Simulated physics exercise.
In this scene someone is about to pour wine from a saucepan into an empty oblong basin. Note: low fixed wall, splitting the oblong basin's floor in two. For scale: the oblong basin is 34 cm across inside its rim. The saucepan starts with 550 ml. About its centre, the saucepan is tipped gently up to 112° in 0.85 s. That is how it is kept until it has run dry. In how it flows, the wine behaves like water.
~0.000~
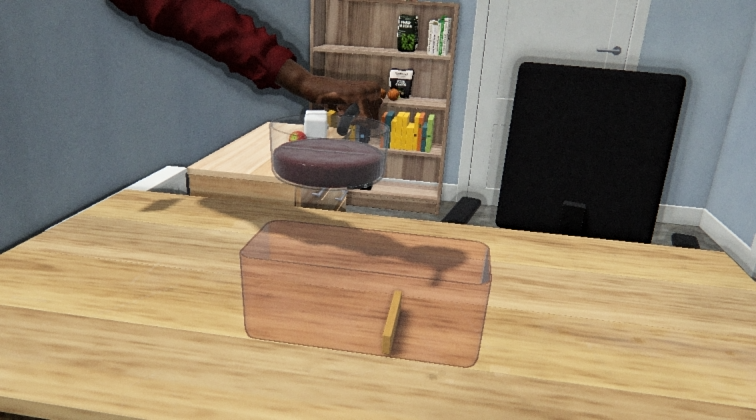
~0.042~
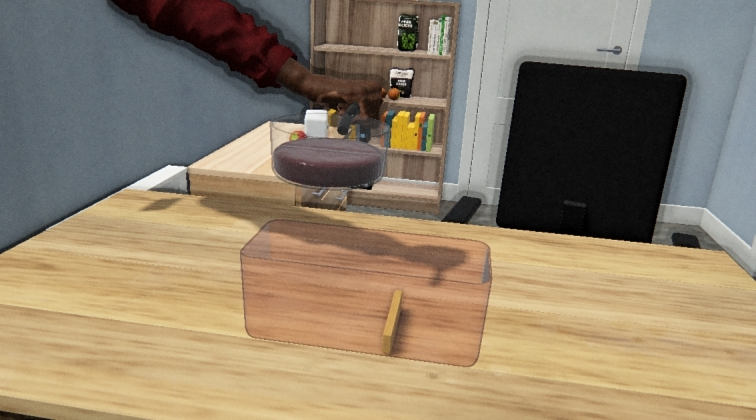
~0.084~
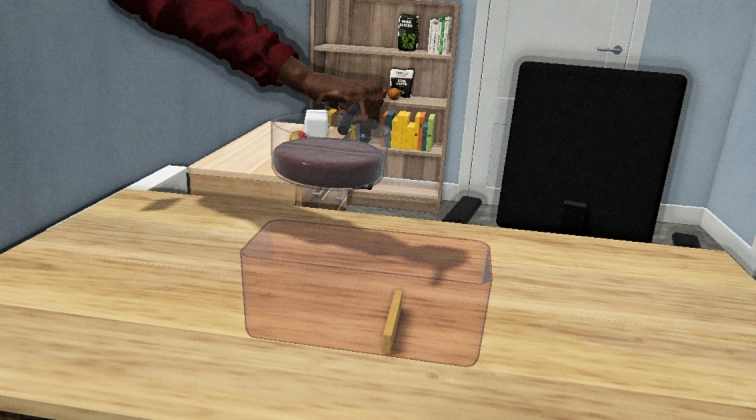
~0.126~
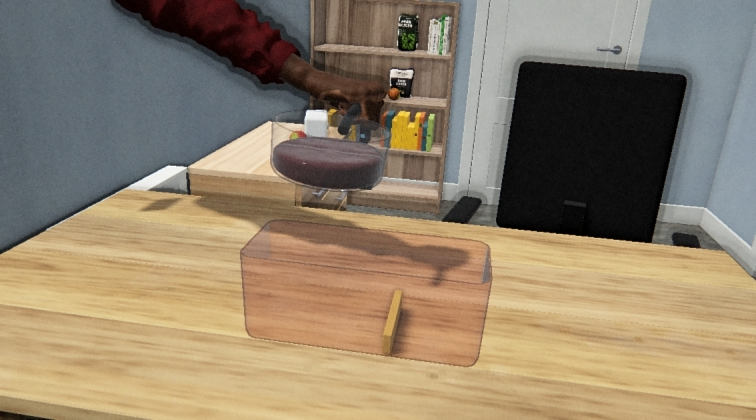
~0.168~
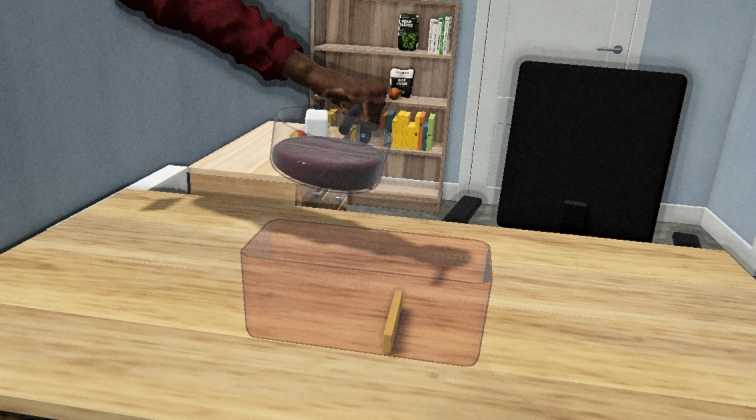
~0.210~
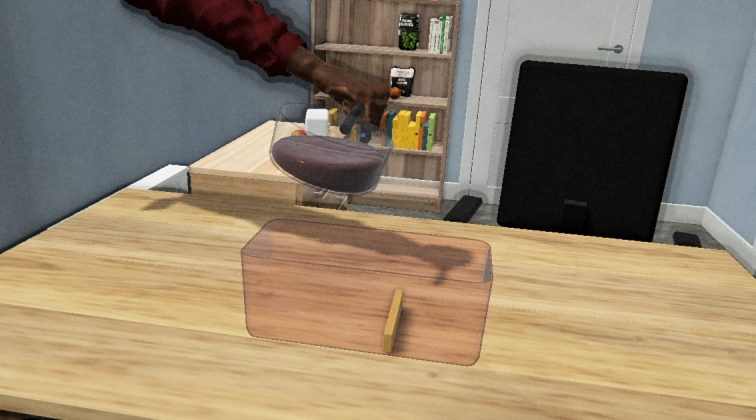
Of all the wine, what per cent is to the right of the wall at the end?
I would say 53 percent.
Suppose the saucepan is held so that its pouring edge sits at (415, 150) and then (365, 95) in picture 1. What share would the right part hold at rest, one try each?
I'd expect close to 75 per cent and then close to 35 per cent.
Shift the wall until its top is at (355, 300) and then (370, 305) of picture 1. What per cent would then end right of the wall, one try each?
I'd say 95 percent on the first go, 80 percent on the next.
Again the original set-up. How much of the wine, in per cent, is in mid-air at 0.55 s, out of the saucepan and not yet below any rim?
Near 46 in a hundred.
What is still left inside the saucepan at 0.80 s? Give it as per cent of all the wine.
I reckon near 6 per cent still sits there.
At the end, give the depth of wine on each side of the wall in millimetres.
Depths: Left near 10 mm, right near 18 mm.
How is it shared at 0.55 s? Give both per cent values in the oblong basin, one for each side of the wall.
Left roughly 0, right roughly 12.
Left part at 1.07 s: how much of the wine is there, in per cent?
46 %.
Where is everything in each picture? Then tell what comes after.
Tilt 0°; pouring edge (388, 132); surface from (277, 146) to (385, 155); the oblong basin's rim runs from (255, 237) to (489, 264); the wall's top is at (393, 313), in the first frame.
Tilt 1°; pouring edge (388, 132); surface from (278, 145) to (384, 155), in the second frame.
Tilt 3°; pouring edge (389, 134); surface from (278, 144) to (385, 156), in the third frame.
Tilt 6°; pouring edge (390, 138); surface from (278, 143) to (384, 156), in the fourth frame.
Tilt 10°; pouring edge (391, 142); surface from (278, 142) to (385, 157), in the fifth frame.
Tilt 16°; pouring edge (392, 148); surface from (277, 140) to (387, 157), in the sixth frame.
By 0.55 s the tilt is 81° and 41 per cent is still to pour, 0 is left of the wall and 12 right of it.
By 0.80 s the tilt is 111° and 6 per cent is still to pour, 28 is left of the wall and 57 right of it.
By 1.07 s the tilt is 112° and 0 per cent is still to pour, 46 is left of the wall and 53 right of it.
By 1.35 s the tilt is 112° and 0 per cent is still to pour, 46 is left of the wall and 53 right of it.
At rest 46 per cent lies left of the wall, 53 right of it and 1 outside.
